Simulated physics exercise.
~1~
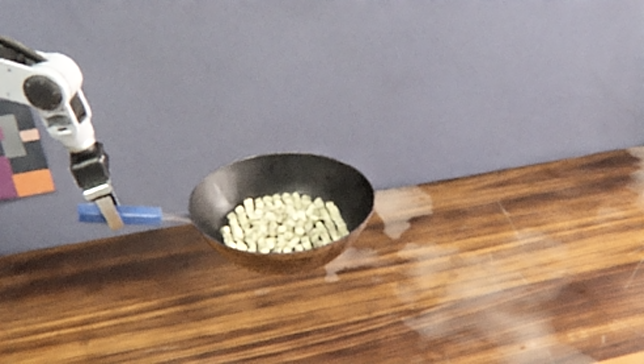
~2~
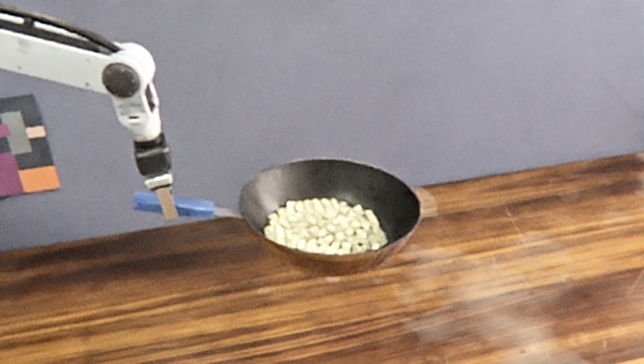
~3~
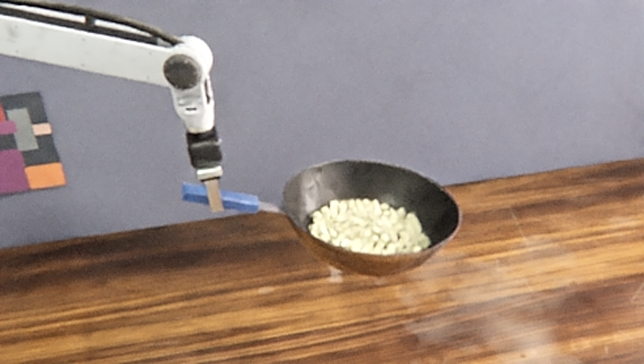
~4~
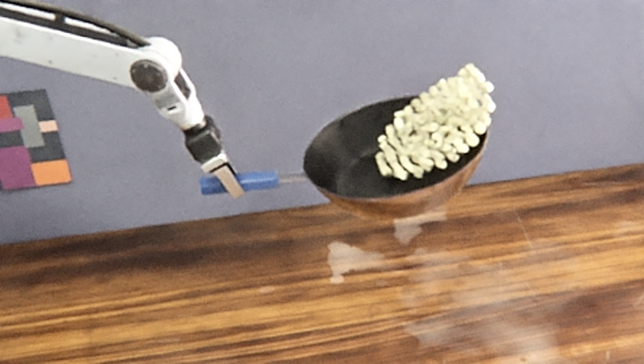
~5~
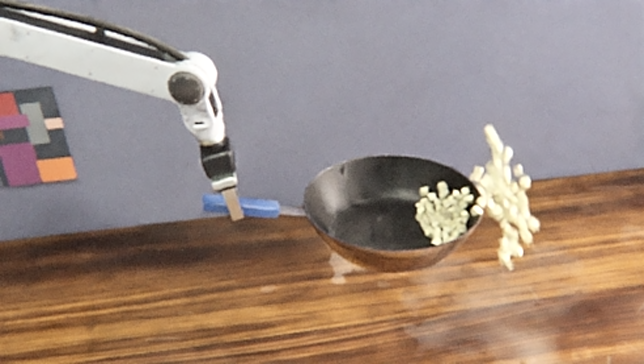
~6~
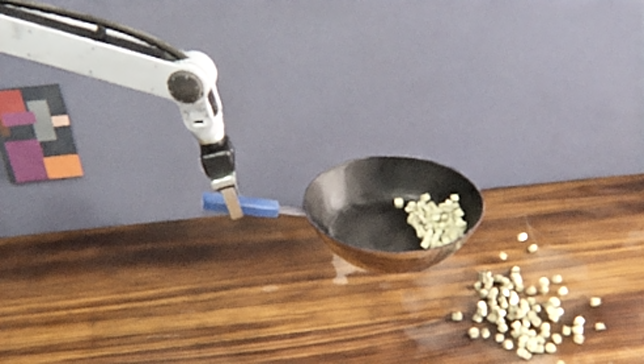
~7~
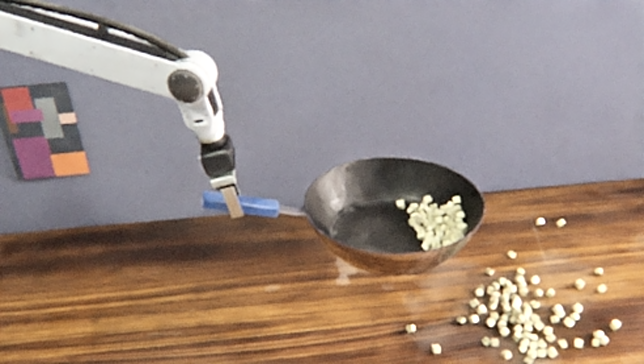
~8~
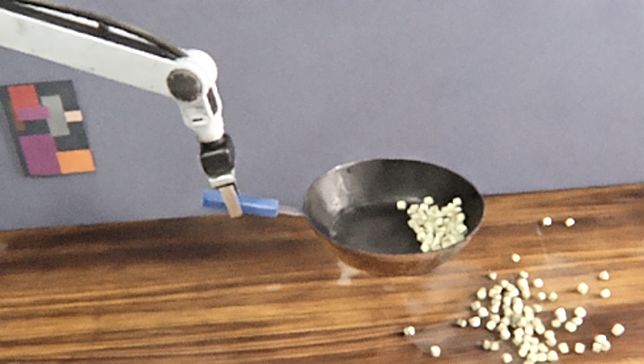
A robot arm moves a frying pan right and tosses pale dice, spilling most onto the table.
